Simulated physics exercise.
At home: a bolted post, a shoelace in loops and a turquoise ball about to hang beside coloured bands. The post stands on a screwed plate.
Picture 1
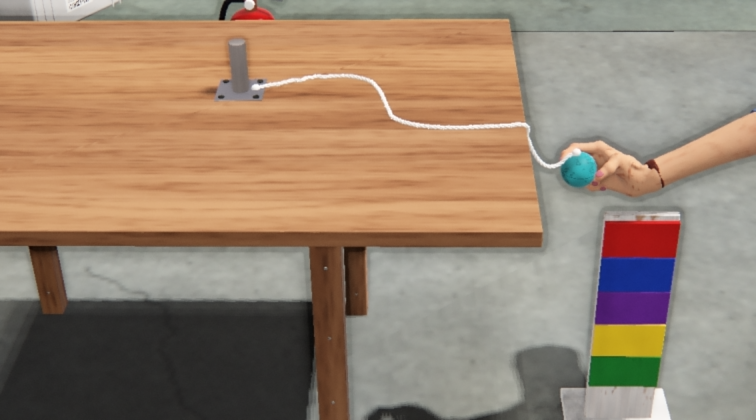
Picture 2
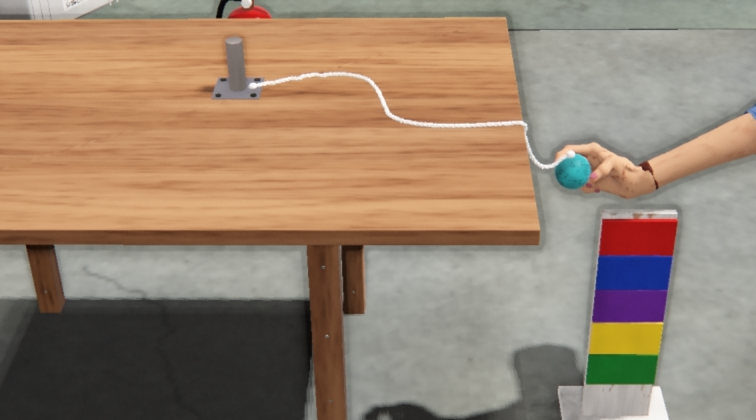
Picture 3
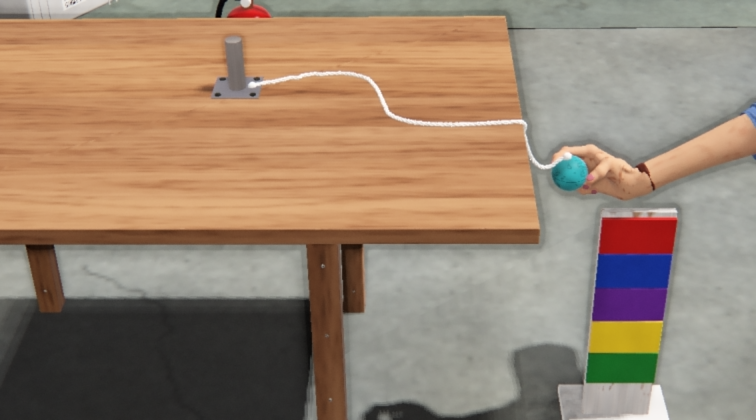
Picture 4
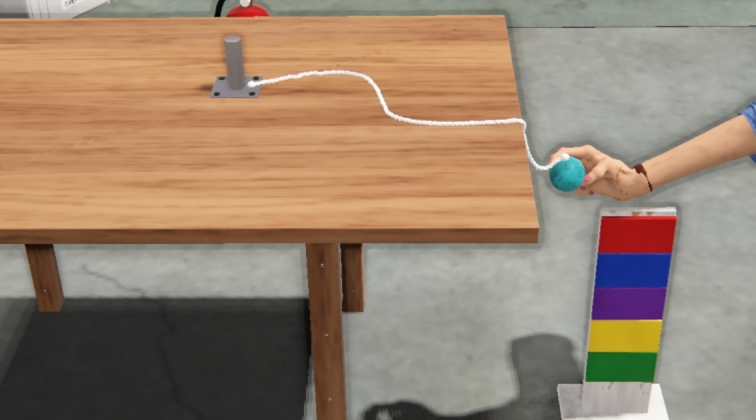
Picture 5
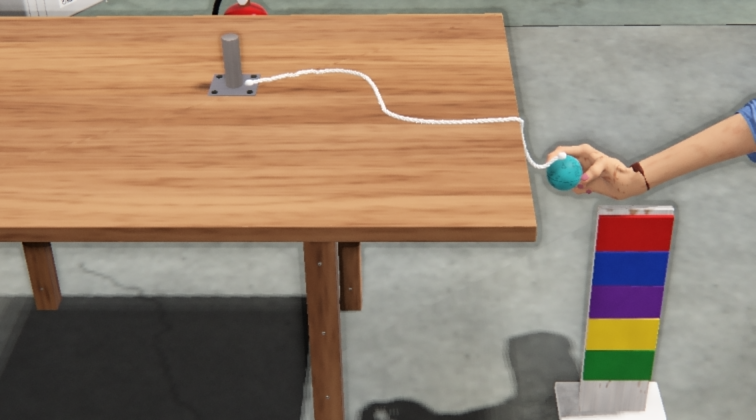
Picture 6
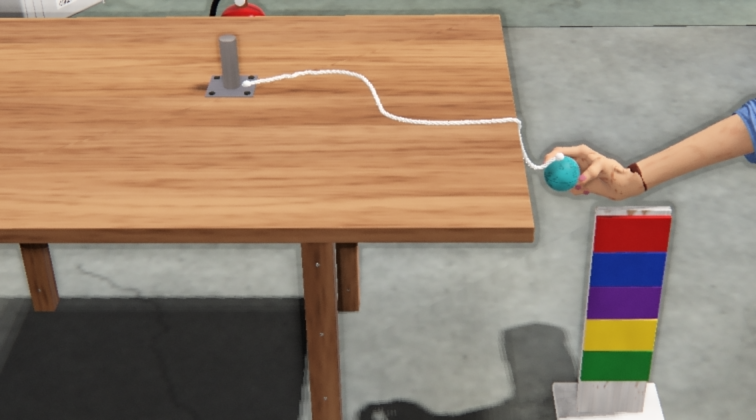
The clip opens on a wooden table where a white cord runs in loose curves from a metal post, over the right edge, to a turquoise ball held by a hand. The hand shifts the ball very slightly left, above and beside a stand of coloured bands, while the cord barely changes.
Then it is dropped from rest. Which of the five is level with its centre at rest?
Its centre hangs level with the blue band.
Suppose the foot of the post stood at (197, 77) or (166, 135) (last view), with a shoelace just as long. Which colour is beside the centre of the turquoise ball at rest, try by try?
Taking them in turn: Red; red.
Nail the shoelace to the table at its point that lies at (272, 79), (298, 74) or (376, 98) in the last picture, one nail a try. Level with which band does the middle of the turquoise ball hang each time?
Taking them in turn: Blue; blue; red.
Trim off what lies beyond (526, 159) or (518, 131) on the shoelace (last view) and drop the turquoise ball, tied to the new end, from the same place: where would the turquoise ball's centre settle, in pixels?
Near (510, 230) and (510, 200).
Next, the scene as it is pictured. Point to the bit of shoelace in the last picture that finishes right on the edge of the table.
That spot is around (440, 123).
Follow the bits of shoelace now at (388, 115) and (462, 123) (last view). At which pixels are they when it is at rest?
About (462, 93), and the other about (513, 119).
Soon after, ball near (552, 269); level with blue.
Then, ball near (479, 237); level with blue.
Further on, ball near (516, 253); level with blue.
At rest, ball near (509, 251); level with blue. Its middle rests at the blue band.
